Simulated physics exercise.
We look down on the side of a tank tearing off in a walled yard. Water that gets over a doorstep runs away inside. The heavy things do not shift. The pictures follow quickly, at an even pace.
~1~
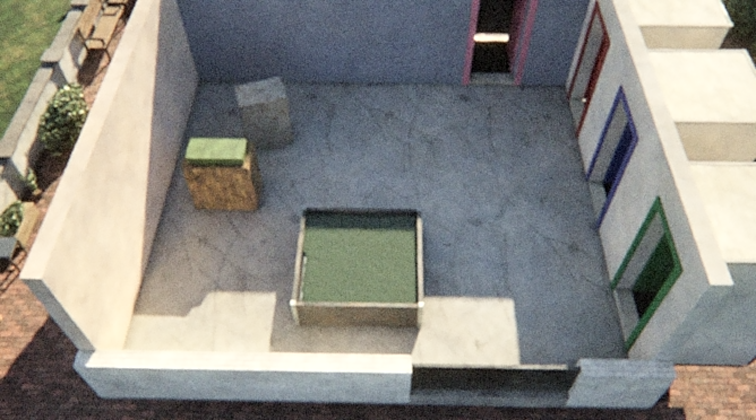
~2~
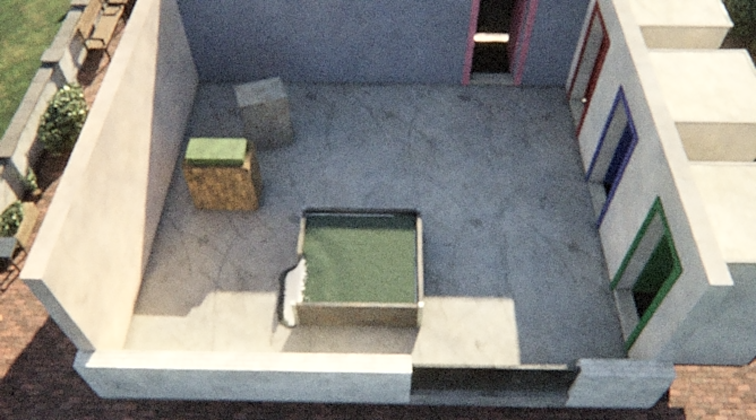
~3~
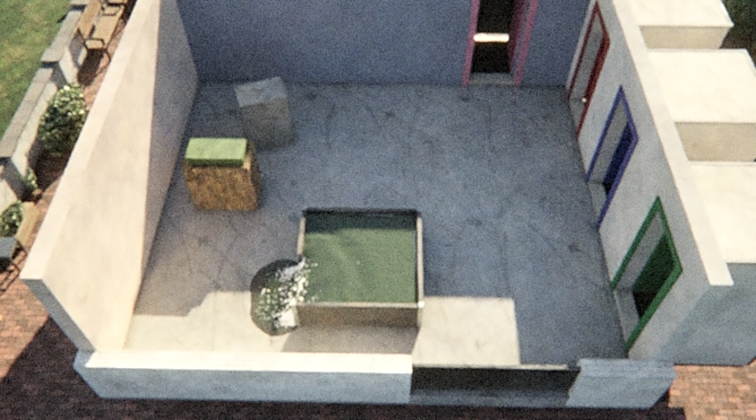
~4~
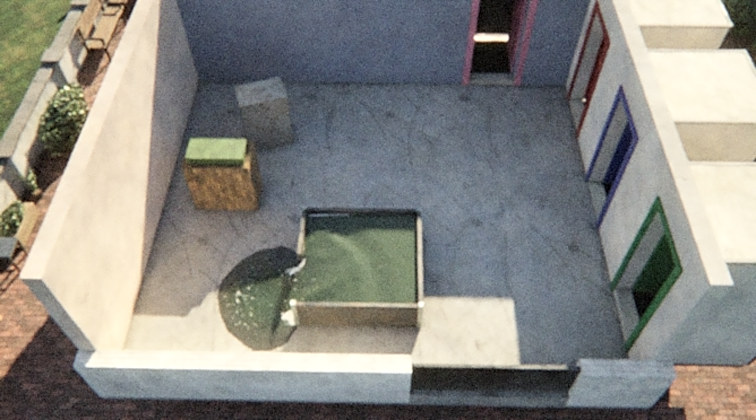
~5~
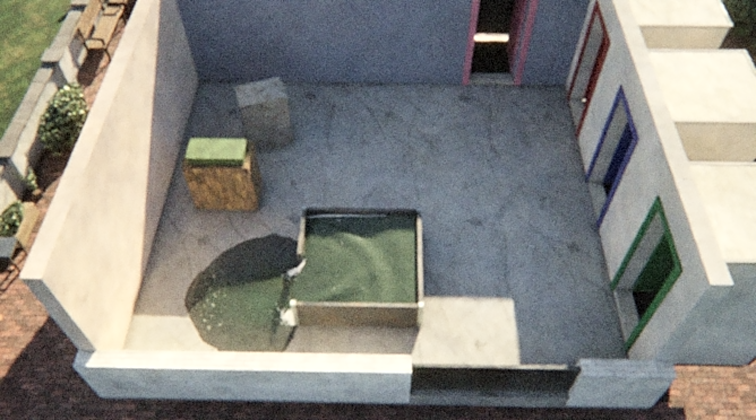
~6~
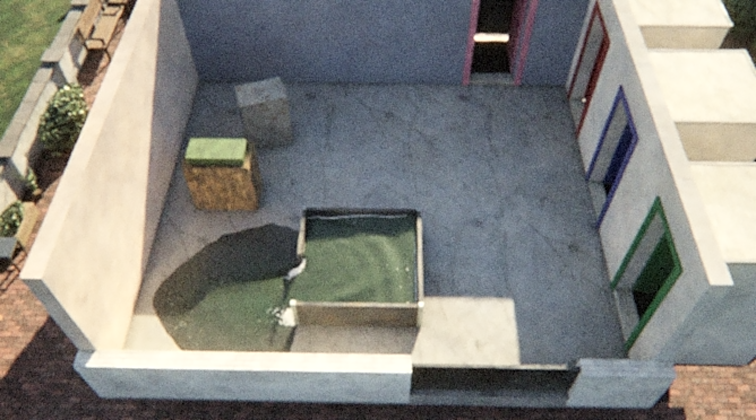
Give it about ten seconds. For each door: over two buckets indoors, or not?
One by one: The green door stays under that; the red door stays under that; the blue door stays under that; the pink door stays under that.
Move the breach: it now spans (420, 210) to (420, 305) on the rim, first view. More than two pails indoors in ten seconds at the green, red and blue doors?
Then: The green door takes more; the red door keeps below it; the blue door floods.
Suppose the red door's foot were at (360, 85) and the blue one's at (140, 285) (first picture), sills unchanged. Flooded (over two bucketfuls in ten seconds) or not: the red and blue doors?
In short: The red door takes less, the blue door floods.
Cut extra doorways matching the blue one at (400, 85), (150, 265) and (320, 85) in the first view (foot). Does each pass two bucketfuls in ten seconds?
In that order: Keeps below it, goes over, holds.
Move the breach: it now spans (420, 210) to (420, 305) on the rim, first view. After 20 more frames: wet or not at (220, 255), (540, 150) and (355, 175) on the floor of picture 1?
One after the other: Not flooded, wet, no water.
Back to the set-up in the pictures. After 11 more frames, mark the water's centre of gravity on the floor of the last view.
Near (281, 289).
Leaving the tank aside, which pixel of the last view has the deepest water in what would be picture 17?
Near (117, 372).
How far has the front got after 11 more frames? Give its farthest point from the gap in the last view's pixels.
I would point to (178, 156).
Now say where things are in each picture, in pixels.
The tank at (360, 257) is whole and still, in the first frame.
The front is at (294, 271), out from the gap at (301, 291), in the second frame.
The front is at (263, 274), out from the gap at (301, 292), in the third frame.
The front is at (227, 286), out from the gap at (301, 292), in the fourth frame.
Water pours out at (301, 292) and has run to (192, 303), in the fifth frame.
The front is at (160, 302), out from the gap at (301, 292), in the sixth frame.
A moment on, water covers 15 % of the floor; the green door not reached, the red door not reached, the blue door not reached, the pink door not reached.
Next, water covers 15 % of the floor; the green door not reached, the red door not reached, the blue door not reached, the pink door not reached.
Then, water covers 25 % of the floor; the green door not reached, the red door not reached, the blue door not reached, the pink door not reached.
Later, water covers 45 % of the floor; the green door not reached, the red door not reached, the blue door not reached, the pink door not reached.
In the end, water covers 75 % of the floor; the green door wet at the sill, nothing in, the red door not reached, the blue door not reached, the pink door wet at the sill, nothing in.
